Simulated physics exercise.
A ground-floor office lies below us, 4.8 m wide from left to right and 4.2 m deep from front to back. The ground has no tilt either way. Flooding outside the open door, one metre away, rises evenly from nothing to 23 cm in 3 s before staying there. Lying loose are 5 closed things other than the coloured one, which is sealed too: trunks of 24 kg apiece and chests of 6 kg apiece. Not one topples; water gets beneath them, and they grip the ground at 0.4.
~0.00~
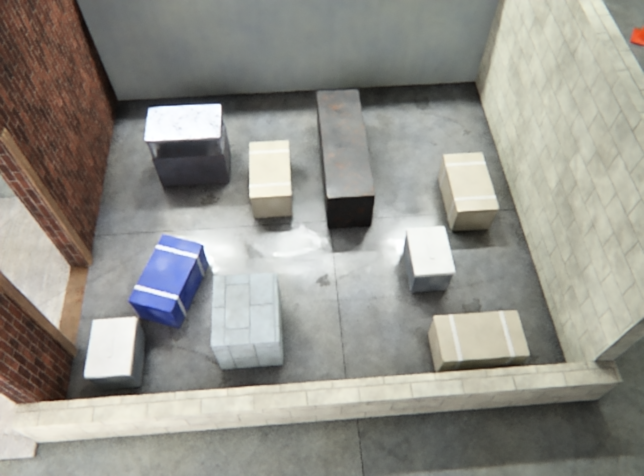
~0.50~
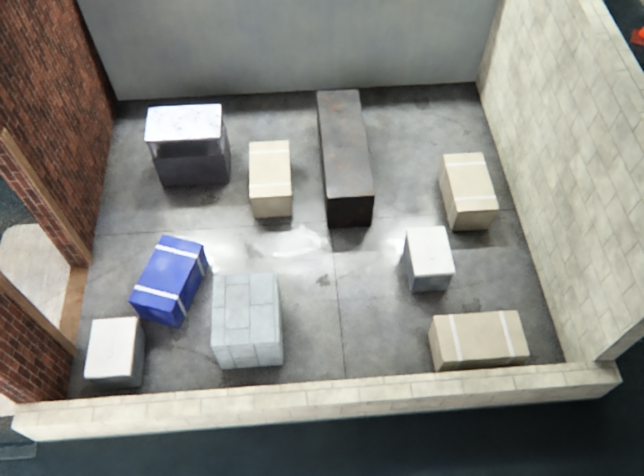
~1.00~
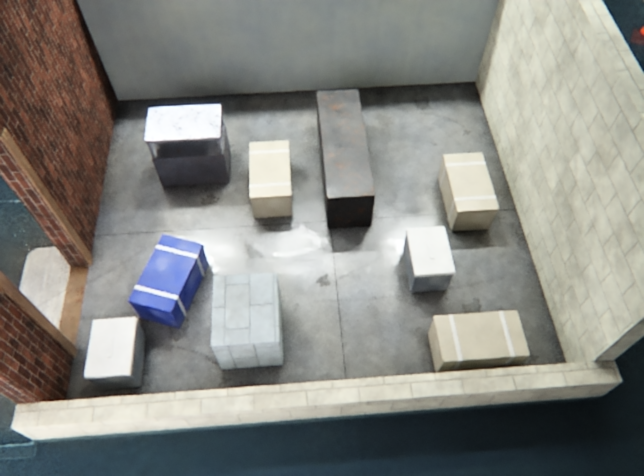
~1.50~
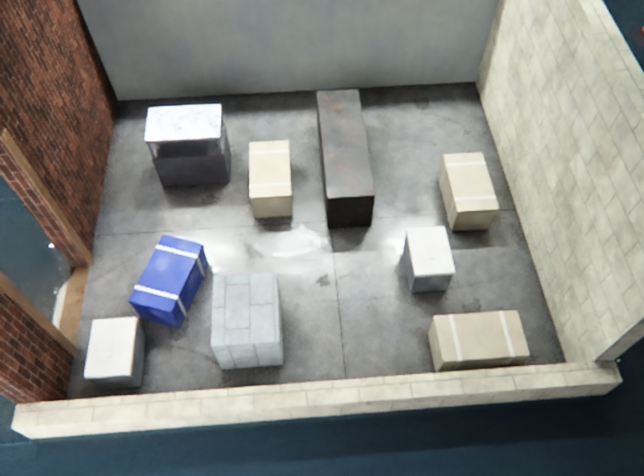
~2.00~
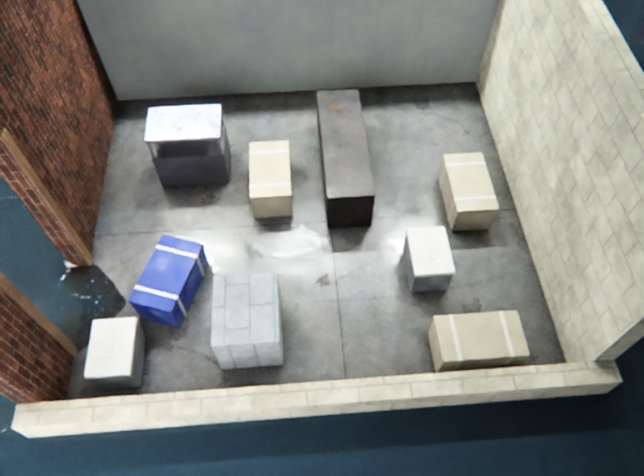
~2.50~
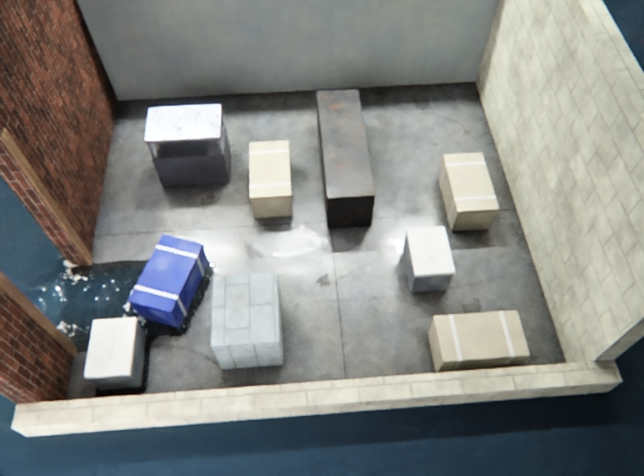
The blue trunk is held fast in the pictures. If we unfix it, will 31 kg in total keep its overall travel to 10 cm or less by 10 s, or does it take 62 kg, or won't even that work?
Even that won't work.
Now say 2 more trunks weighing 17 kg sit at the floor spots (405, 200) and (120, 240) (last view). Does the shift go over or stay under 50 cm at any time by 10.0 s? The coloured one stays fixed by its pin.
Well, below half a metre and then beyond half a metre.
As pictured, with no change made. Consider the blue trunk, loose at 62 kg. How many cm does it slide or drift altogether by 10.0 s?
30 cm or so in all.
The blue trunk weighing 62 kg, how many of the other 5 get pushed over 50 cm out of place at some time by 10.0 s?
The total is 2.
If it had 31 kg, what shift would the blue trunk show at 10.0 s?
It would be some 150 cm from its spot.
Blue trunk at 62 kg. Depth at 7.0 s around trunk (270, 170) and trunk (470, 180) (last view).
About 2 and 0 cm.
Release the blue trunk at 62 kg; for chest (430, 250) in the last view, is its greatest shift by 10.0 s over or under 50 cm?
Result: Limit exceeded.
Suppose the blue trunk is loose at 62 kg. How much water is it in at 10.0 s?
Close to 12 cm deep.
After 3.5 s the blue trunk would be 31 cm from its start with 31 kg and 2 cm from its start with 62 kg; 7 cm of water round it then.
After 4.5 s the blue trunk would be 65 cm from its start with 31 kg and 25 cm from its start with 62 kg; 8 cm of water round it then.
After 7.0 s the blue trunk would be 151 cm from its start with 31 kg and 30 cm from its start with 62 kg; 10 cm of water round it then.
After 10.0 s the blue trunk would be 156 cm from its start with 31 kg and 32 cm from its start with 62 kg; 12 cm of water round it then.
